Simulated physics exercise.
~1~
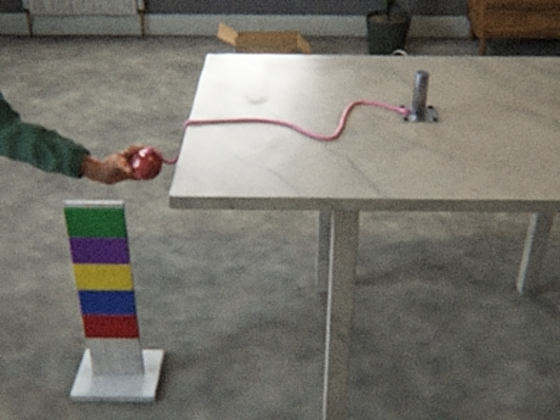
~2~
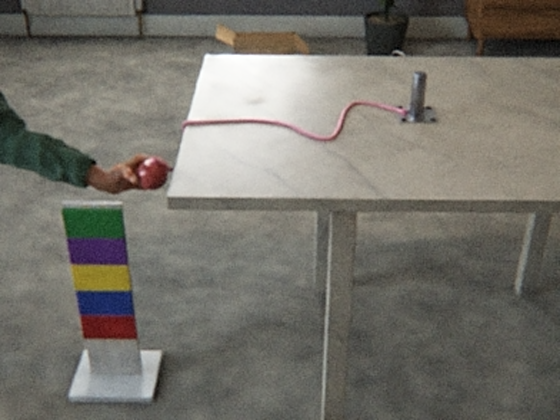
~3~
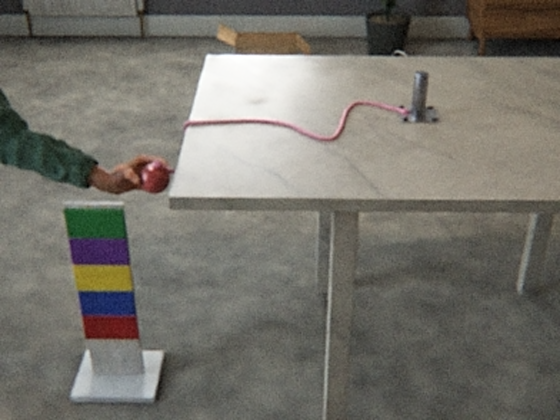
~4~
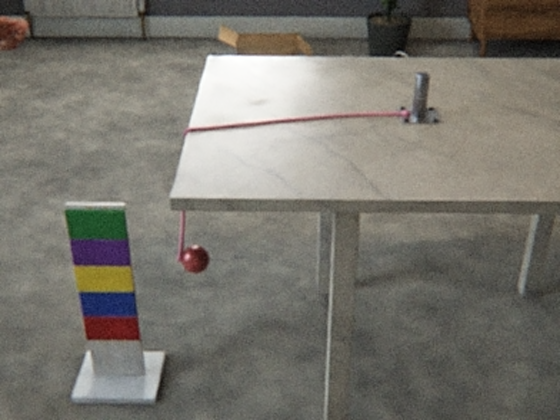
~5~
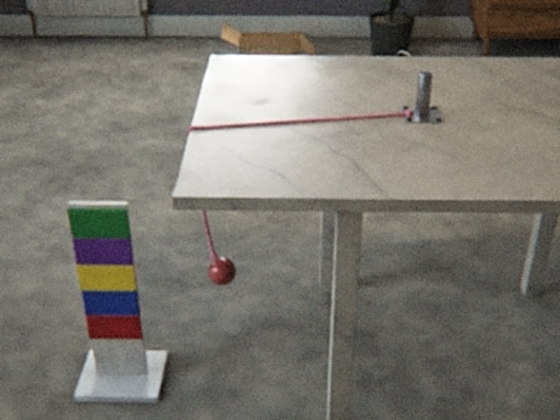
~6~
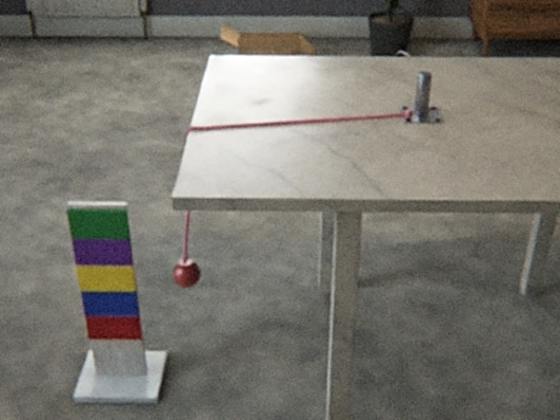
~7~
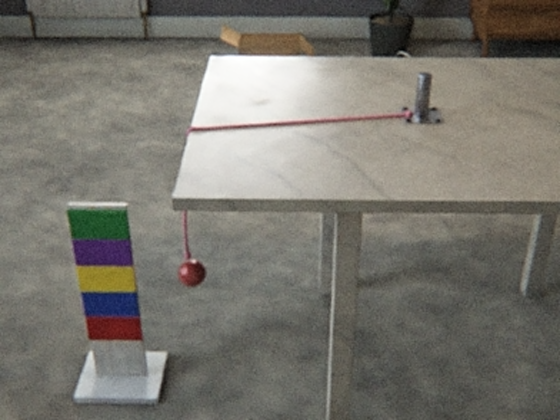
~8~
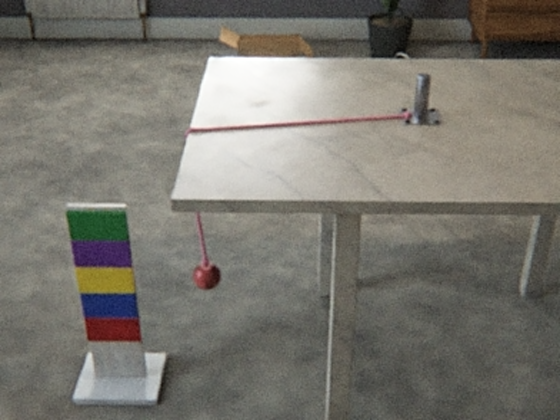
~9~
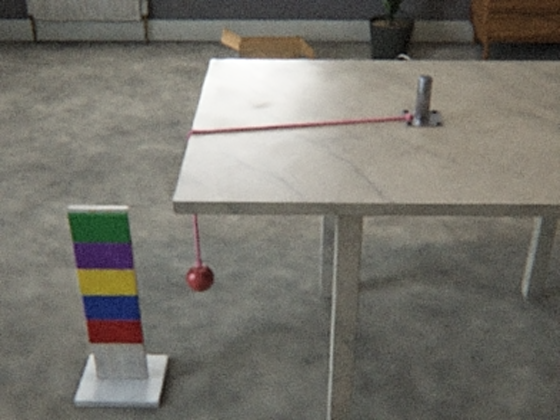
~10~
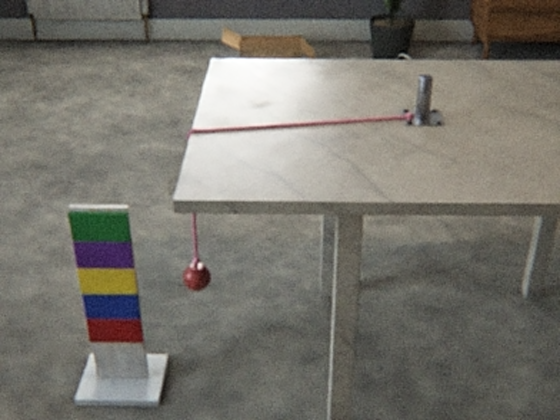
A hand in a dark green sleeve holds a red apple at the left edge of a pale marble-topped table, seen from slightly above in a grey-carpeted room. A slack pinkish-red lead curves across the tabletop from the apple to a metal post on a screwed plate. To the left stands a white board striped green, purple, yellow, blue and red from top to bottom. The hand lets go and draws away, and the apple drops over the edge, pulling the lead taut. It swings right, then left, in shrinking sways, and ends hanging nearly still, level with the yellow band.
